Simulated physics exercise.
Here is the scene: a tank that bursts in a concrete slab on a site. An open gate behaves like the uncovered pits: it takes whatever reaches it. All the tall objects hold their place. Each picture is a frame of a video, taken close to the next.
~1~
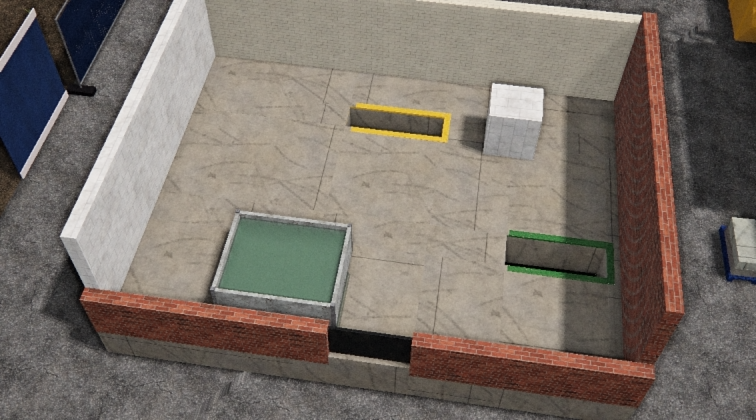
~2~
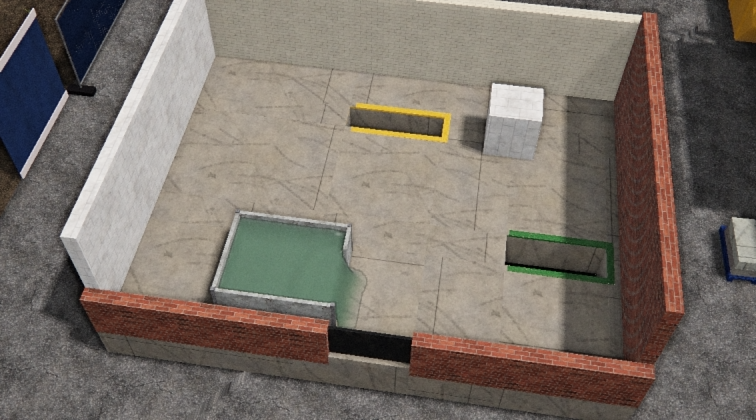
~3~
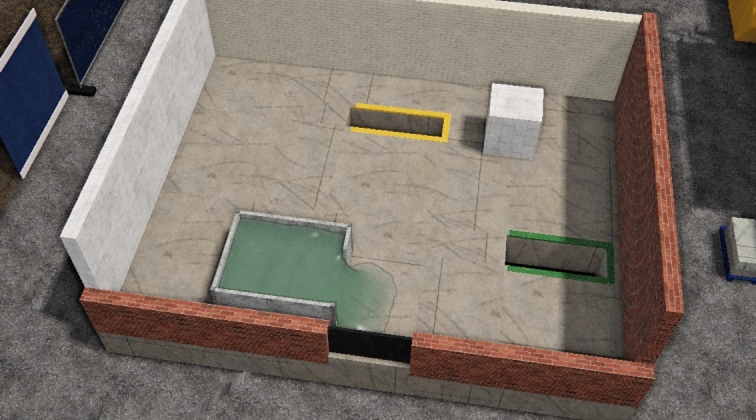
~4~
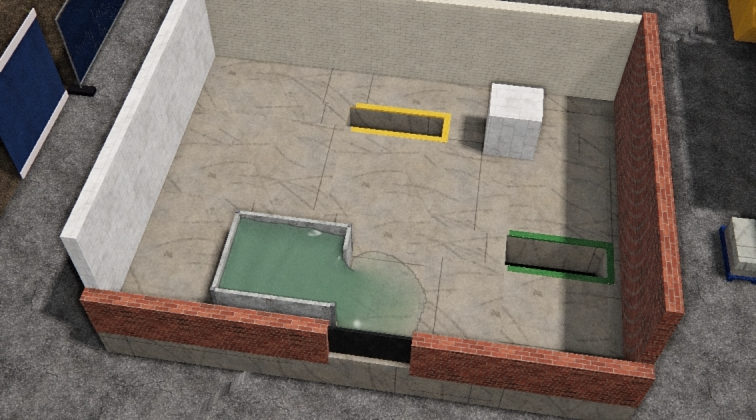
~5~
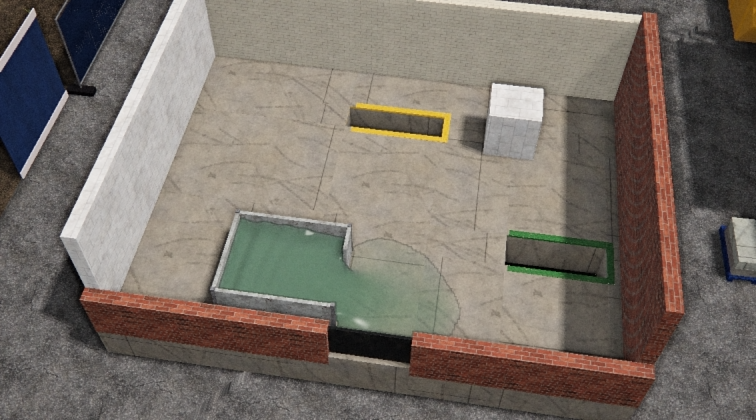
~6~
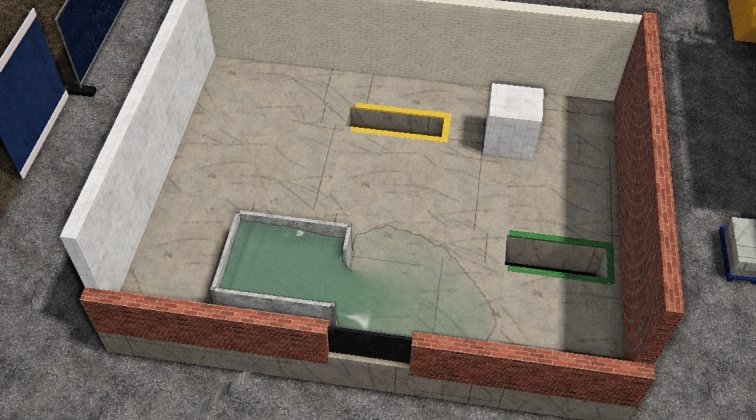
At first, a walled tank of green water sits still on a concrete slab with yellow-edged and green-edged pits and a pale block. Then its right side opens and water pours out, spreading rightward across the floor in a widening, thinning sheet behind the low brick wall.
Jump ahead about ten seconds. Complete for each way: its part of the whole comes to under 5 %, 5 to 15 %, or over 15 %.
The gate's part comes to under 5 %; the green pit's part comes to over 15 %; the yellow pit's part comes to under 5 %.
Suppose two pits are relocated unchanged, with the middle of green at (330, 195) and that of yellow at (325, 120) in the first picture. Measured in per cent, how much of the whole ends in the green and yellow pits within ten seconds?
Of the total, the green pit holds 2 per cent and the yellow pit 6 per cent.
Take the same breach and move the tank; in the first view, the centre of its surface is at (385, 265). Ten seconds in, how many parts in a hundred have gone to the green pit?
I'd put the green pit at 70 % of the whole.
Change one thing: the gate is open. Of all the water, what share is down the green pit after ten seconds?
Green about 50 %.
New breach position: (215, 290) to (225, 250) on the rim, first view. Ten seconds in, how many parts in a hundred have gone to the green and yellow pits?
In percent: Green 0, yellow 20.
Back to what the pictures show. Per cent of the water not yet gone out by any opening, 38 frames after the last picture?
I'd say around 58 per cent.
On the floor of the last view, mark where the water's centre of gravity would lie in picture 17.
My guess is about (406, 305).
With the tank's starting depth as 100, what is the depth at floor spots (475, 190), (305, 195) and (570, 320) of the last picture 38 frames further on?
I'd put them at close to 2 per cent, then 0 per cent, then 16 per cent.
A moment on, water covers 20 % of the floor; the gate 0 %, the green pit 1 %, the yellow pit 0 %.
Next, water covers 25 % of the floor; the gate 0 %, the green pit 4 %, the yellow pit 0 %.
Then, water covers 30 % of the floor; the gate 0 %, the green pit 19 %, the yellow pit 0 %.
Later, water covers 35 % of the floor; the gate 0 %, the green pit 42 %, the yellow pit 0 %.
In the end, water covers 35 % of the floor; the gate 0 %, the green pit 62 %, the yellow pit 0 %.
